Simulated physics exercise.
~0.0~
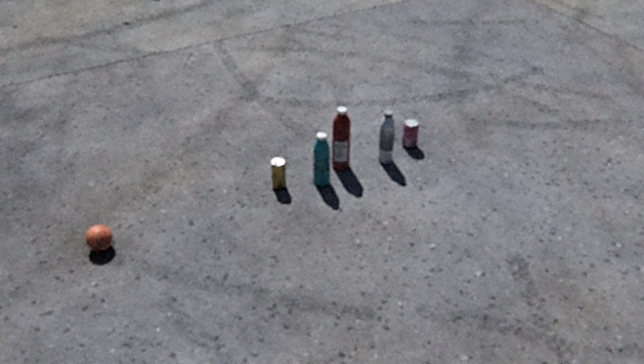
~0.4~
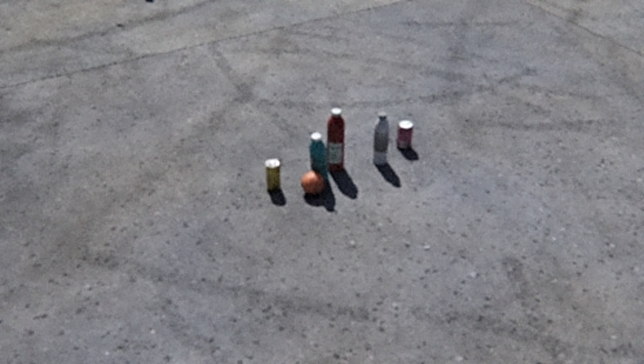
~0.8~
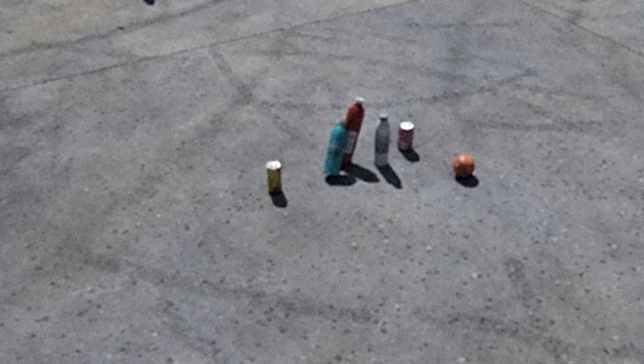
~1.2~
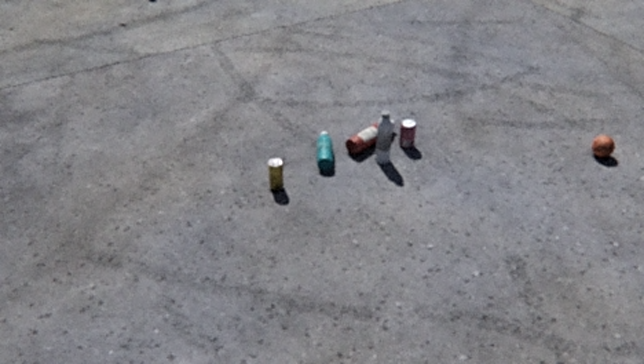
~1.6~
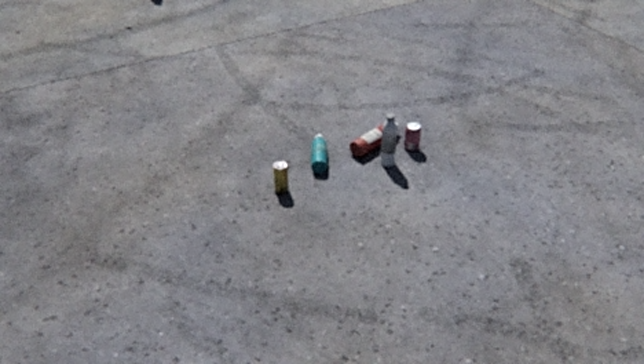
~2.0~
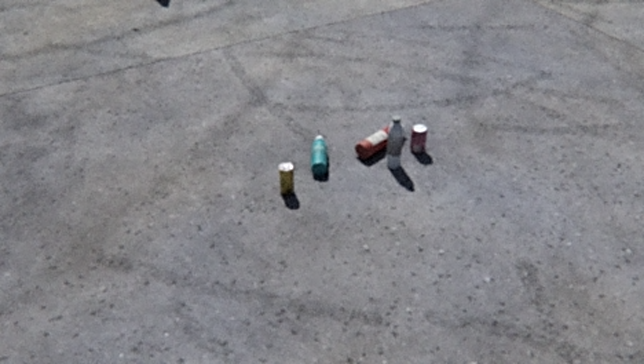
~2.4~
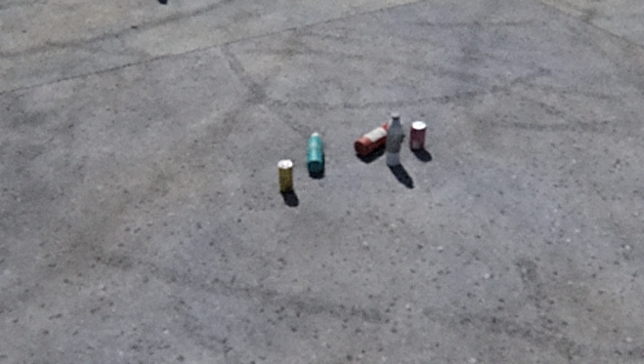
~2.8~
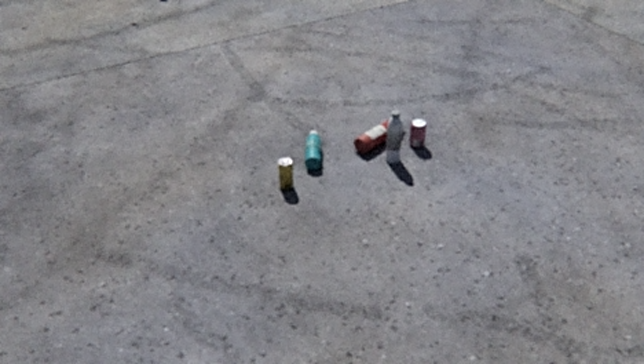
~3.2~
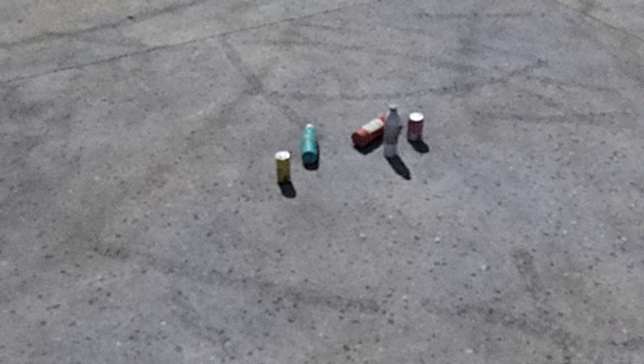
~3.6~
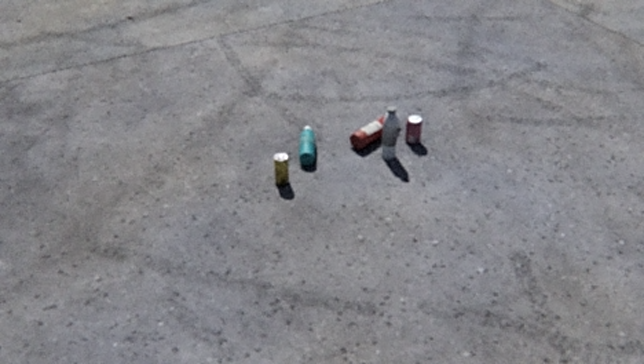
An orange ball rolls right, toppling the turquoise and red bottles, and leaves view.
